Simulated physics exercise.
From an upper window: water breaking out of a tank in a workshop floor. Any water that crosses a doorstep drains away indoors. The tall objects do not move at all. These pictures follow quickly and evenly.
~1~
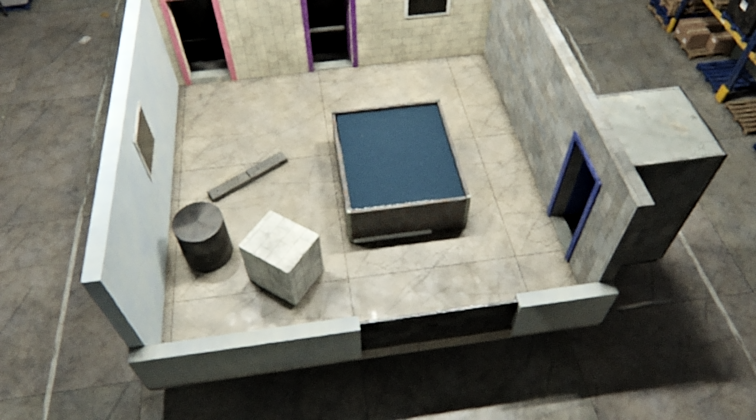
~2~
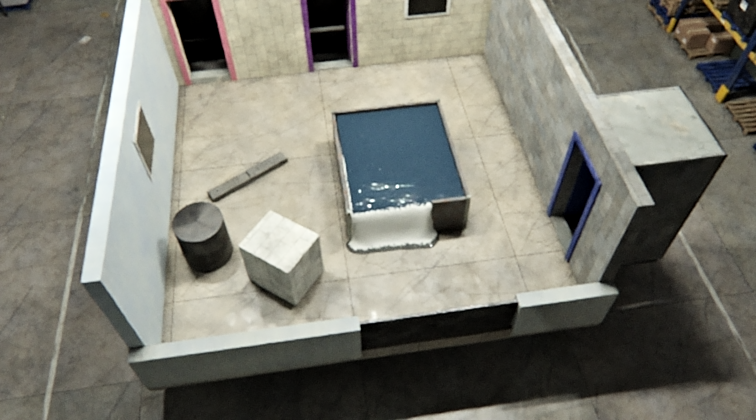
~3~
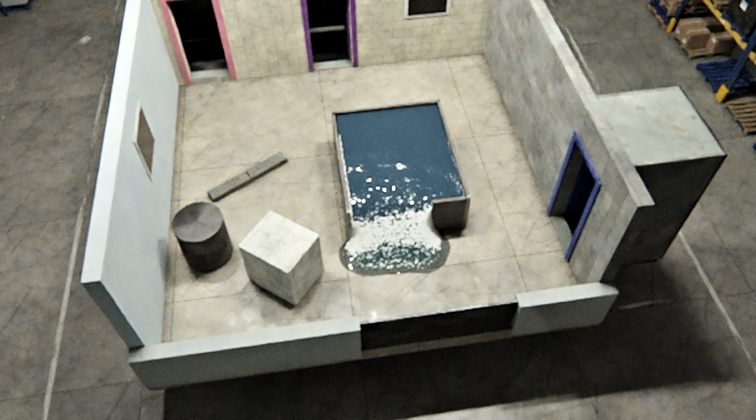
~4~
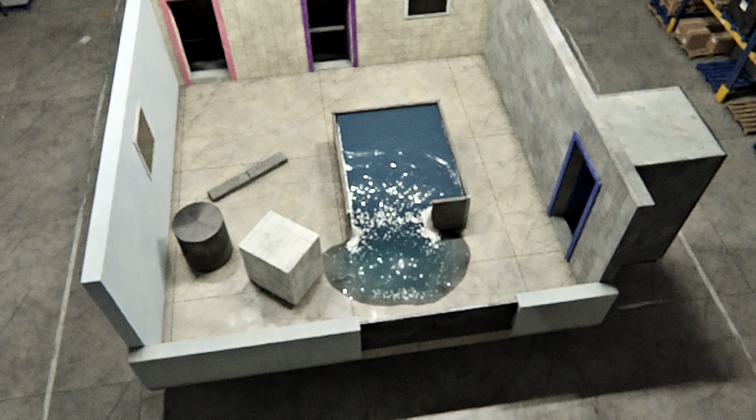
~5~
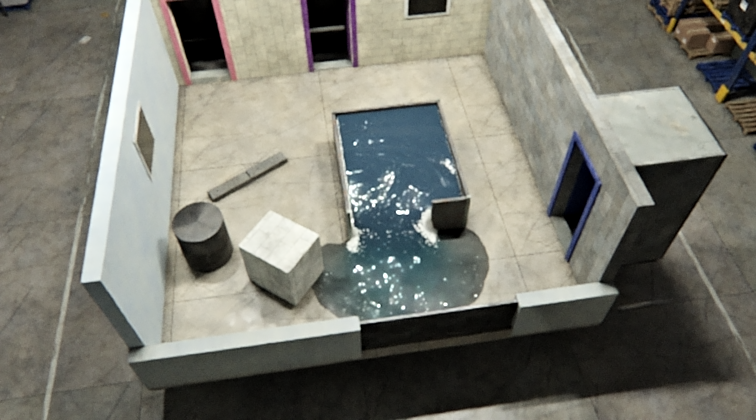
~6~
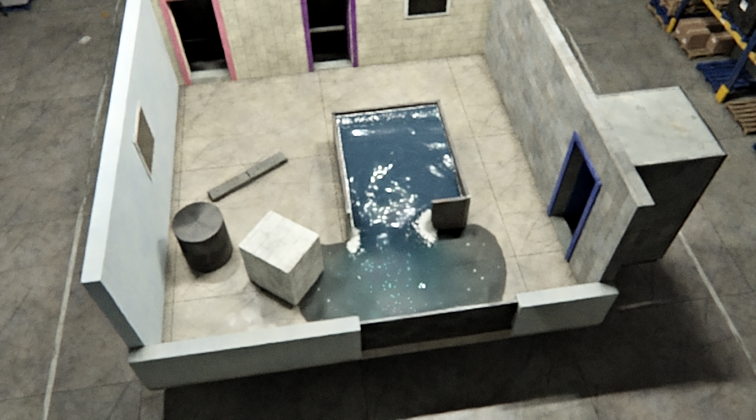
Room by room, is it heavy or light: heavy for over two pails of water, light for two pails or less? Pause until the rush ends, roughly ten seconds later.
The pink door will keep to two buckets; the purple door will go over two buckets; the blue door will go over two buckets.
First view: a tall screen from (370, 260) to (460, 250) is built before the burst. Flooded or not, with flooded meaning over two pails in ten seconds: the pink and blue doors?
Taking them in turn: The pink remains below the limit, and the blue tops the limit.
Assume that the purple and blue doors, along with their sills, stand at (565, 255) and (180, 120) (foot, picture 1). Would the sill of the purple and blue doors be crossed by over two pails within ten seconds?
The purple one overflows, and the blue one falls short.
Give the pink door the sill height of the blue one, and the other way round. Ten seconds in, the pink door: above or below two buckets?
Note, one by one - pink door comes in high.
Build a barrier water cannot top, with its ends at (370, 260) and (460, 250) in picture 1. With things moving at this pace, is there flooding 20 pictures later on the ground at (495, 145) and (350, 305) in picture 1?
First spot submerged, second spot submerged.
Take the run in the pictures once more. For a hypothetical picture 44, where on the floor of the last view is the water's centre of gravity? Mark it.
Around pixel (365, 217) of the last picture.
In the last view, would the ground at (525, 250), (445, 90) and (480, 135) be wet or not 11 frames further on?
In that order: Awash, clear, not flooded.
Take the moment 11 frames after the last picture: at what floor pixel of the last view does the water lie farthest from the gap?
I would point to (161, 366).
A moment on, water covers 15 % of the floor; the pink door not reached, the purple door not reached, the blue door not reached.
Next, water covers 30 % of the floor; the pink door not reached, the purple door not reached, the blue door wet at the sill, nothing in.
Then, water covers 45 % of the floor; the pink door not reached, the purple door not reached, the blue door over two buckets in.
Later, water covers 85 % of the floor; the pink door wet at the sill, nothing in, the purple door wet at the sill, nothing in, the blue door far over two buckets in.
In the end, water covers 100 % of the floor; the pink door wet at the sill, nothing in, the purple door far over two buckets in, the blue door far over two buckets in.
